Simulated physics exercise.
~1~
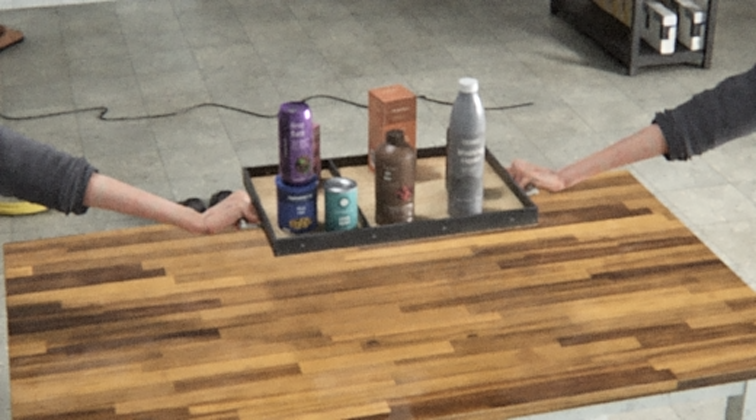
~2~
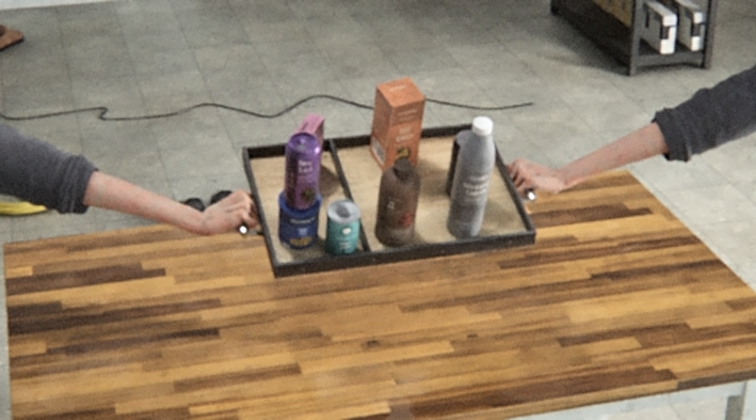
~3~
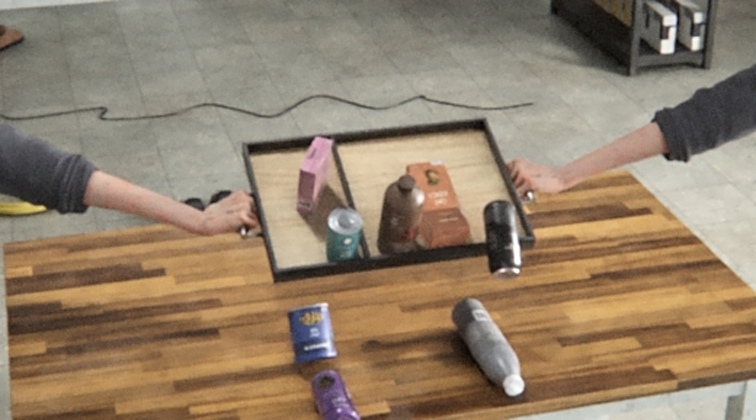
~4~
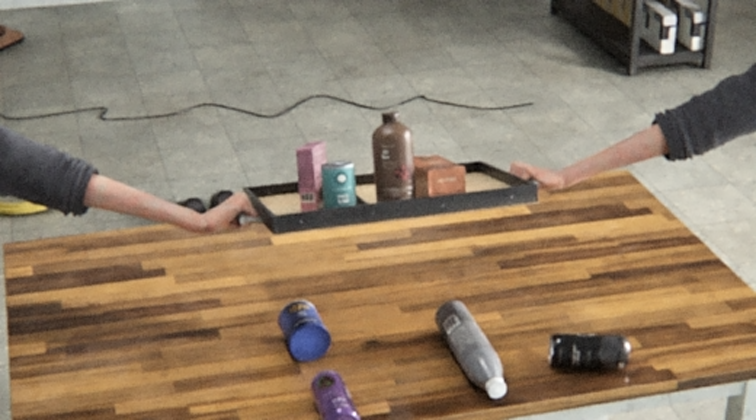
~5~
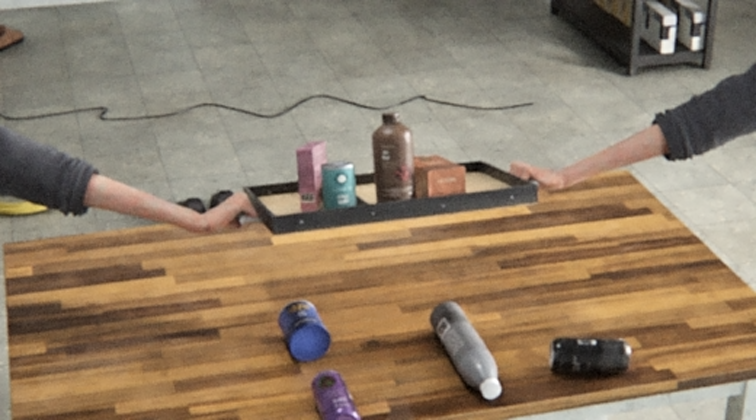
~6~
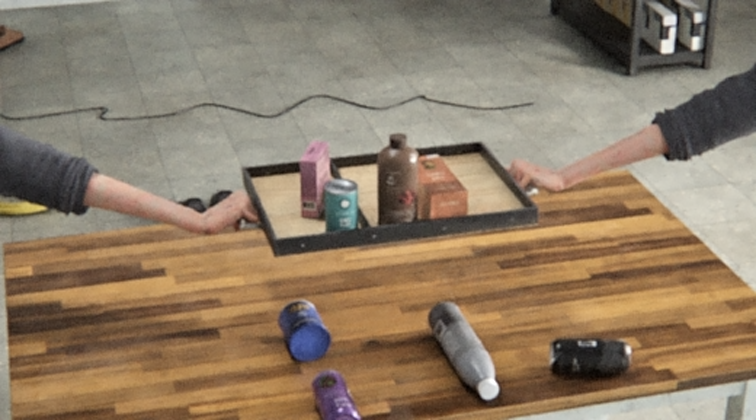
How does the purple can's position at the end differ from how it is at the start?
At the start the purple can stands upright on the tray, and at the end it lies on its side on the table.
